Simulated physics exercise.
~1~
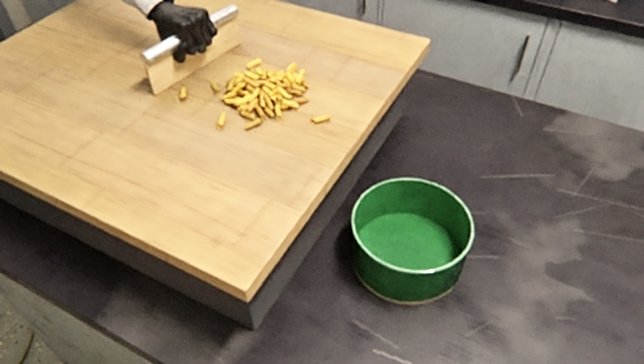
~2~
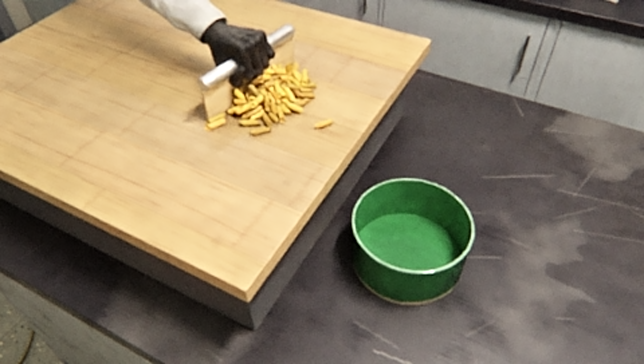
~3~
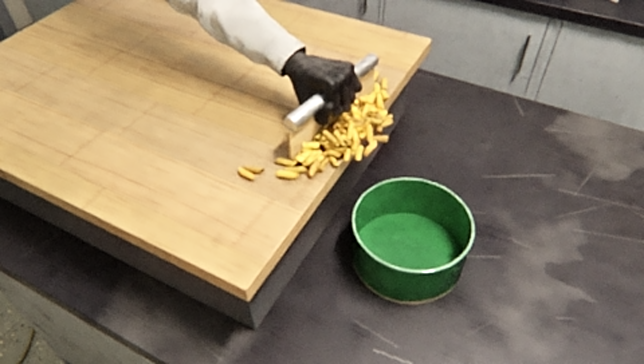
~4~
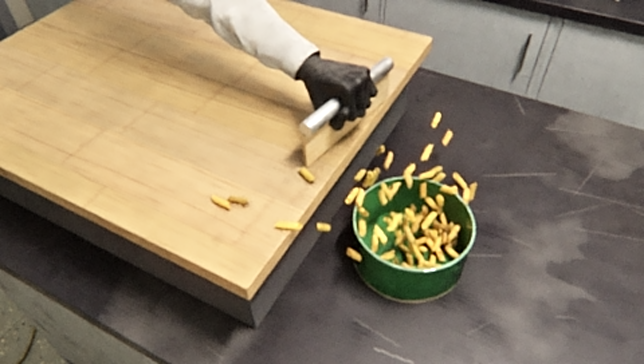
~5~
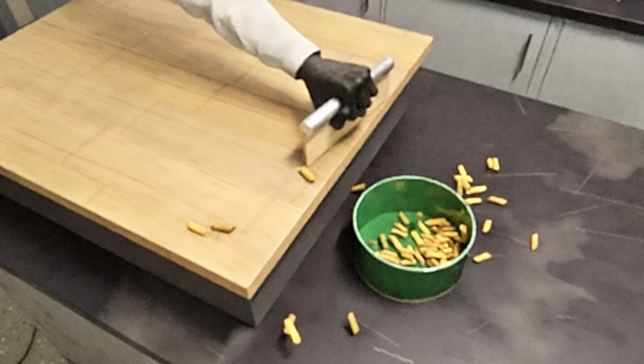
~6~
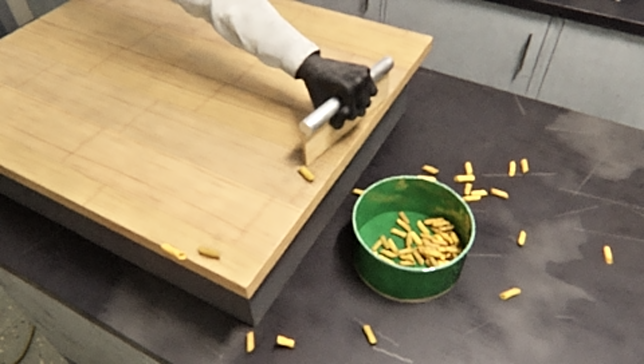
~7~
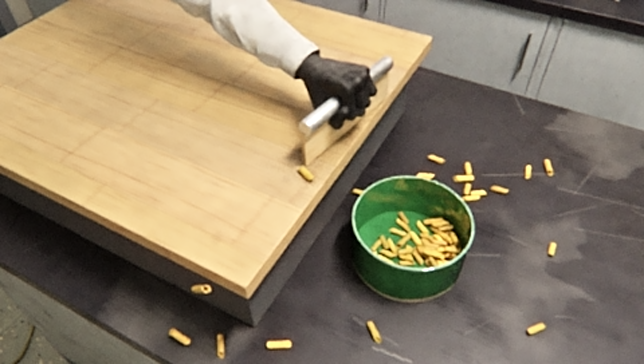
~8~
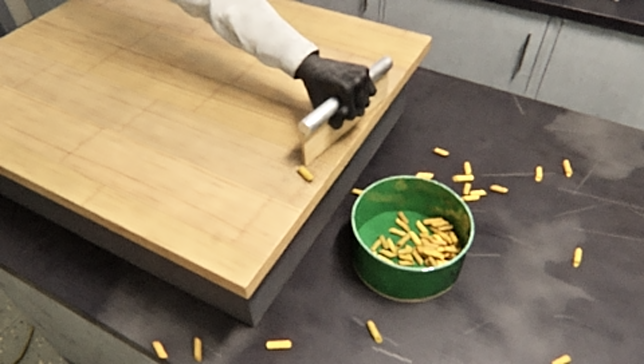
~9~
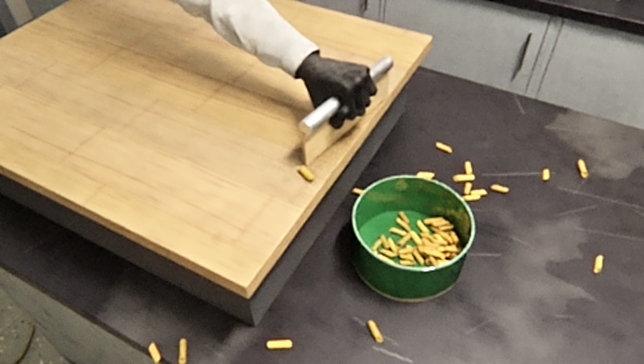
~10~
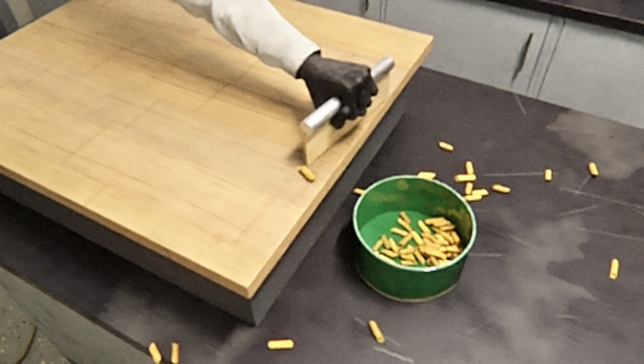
A black-gloved hand grips a scraper with a silver handle on a pale wooden board, seen from above at a slight sway, with a heap of yellow pasta pieces beside it and a green pot standing below the board's right edge on a dark, scratched counter. The scraper pushes the heap rightward to the edge and stops there. The pieces spill over in a spray, most landing in the pot. Others miss and scatter across the counter, while a few stragglers slide down the board and drop off its near edge. At the end, the pot holds most of the pasta, with strays lying around it.
